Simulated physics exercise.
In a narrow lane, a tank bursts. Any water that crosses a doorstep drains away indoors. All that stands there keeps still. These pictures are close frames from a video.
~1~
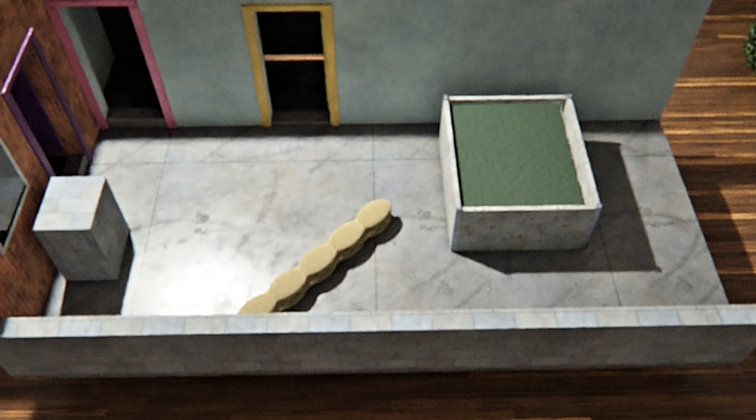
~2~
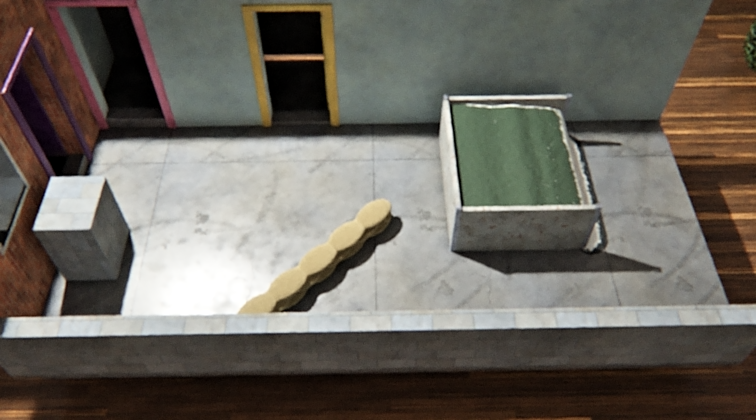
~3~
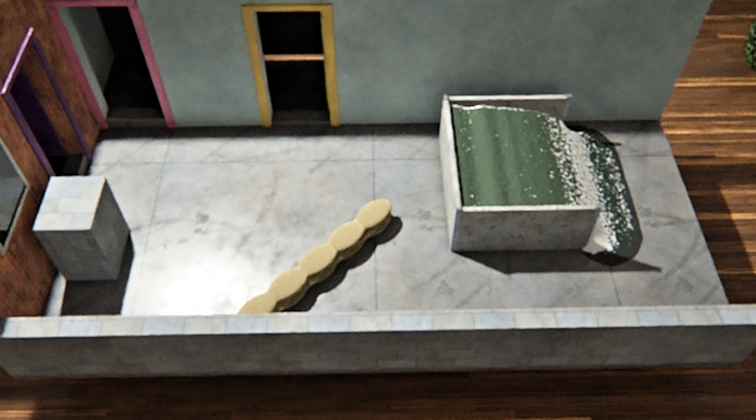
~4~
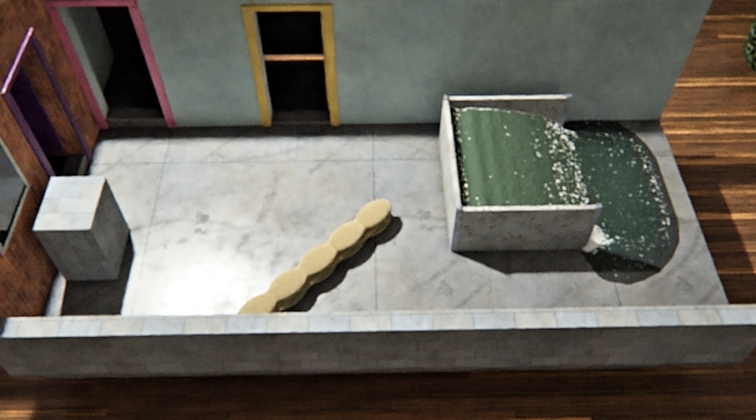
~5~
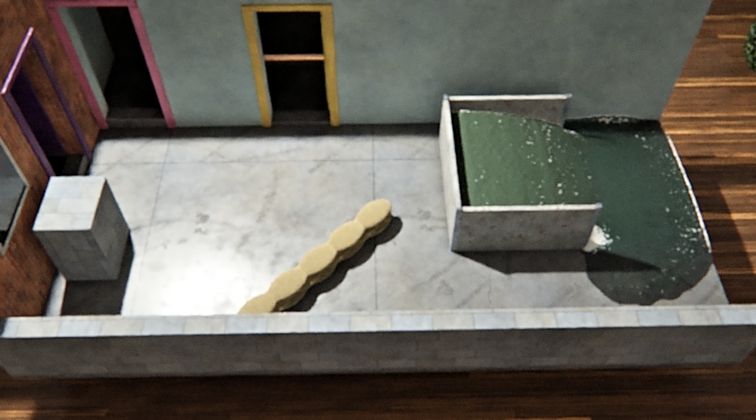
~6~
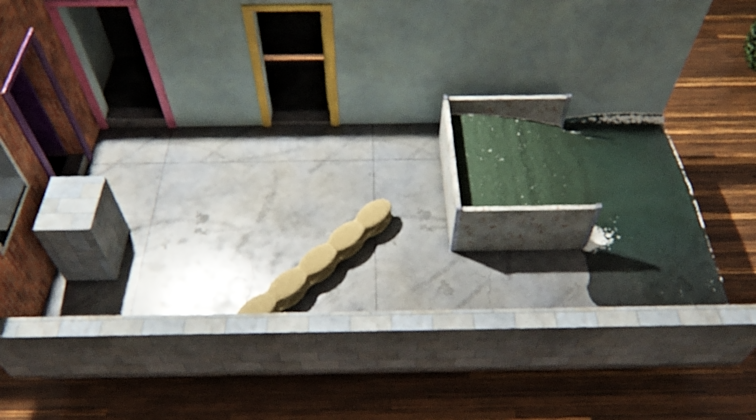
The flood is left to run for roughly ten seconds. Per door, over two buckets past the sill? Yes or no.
Pink door no, yellow door no, purple door no.
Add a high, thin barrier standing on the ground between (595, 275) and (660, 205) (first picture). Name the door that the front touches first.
That's the one in yellow, I reckon.
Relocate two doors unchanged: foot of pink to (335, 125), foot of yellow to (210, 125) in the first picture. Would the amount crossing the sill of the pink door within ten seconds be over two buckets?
As I see it, the pink door stays within limit.
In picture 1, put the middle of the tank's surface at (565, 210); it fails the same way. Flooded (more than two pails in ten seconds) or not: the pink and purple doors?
One by one: The pink one stays under; the purple one is under.
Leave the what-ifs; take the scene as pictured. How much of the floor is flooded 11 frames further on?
Around 20 percent.
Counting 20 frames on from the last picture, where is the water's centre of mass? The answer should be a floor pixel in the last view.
Close to (559, 193).
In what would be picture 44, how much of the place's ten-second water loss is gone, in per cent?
Around 95 % of the total, roughly.
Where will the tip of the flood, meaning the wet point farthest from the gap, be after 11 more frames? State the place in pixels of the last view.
I'd say around (714, 336).
A moment on, water covers 20 % of the floor; the pink door not reached, the yellow door not reached, the purple door not reached.
Next, water covers 20 % of the floor; the pink door not reached, the yellow door not reached, the purple door not reached.
Then, water covers 20 % of the floor; the pink door not reached, the yellow door not reached, the purple door not reached.
Later, water covers 20 % of the floor; the pink door not reached, the yellow door not reached, the purple door not reached.
In the end, water covers 15 % of the floor; the pink door not reached, the yellow door not reached, the purple door not reached.
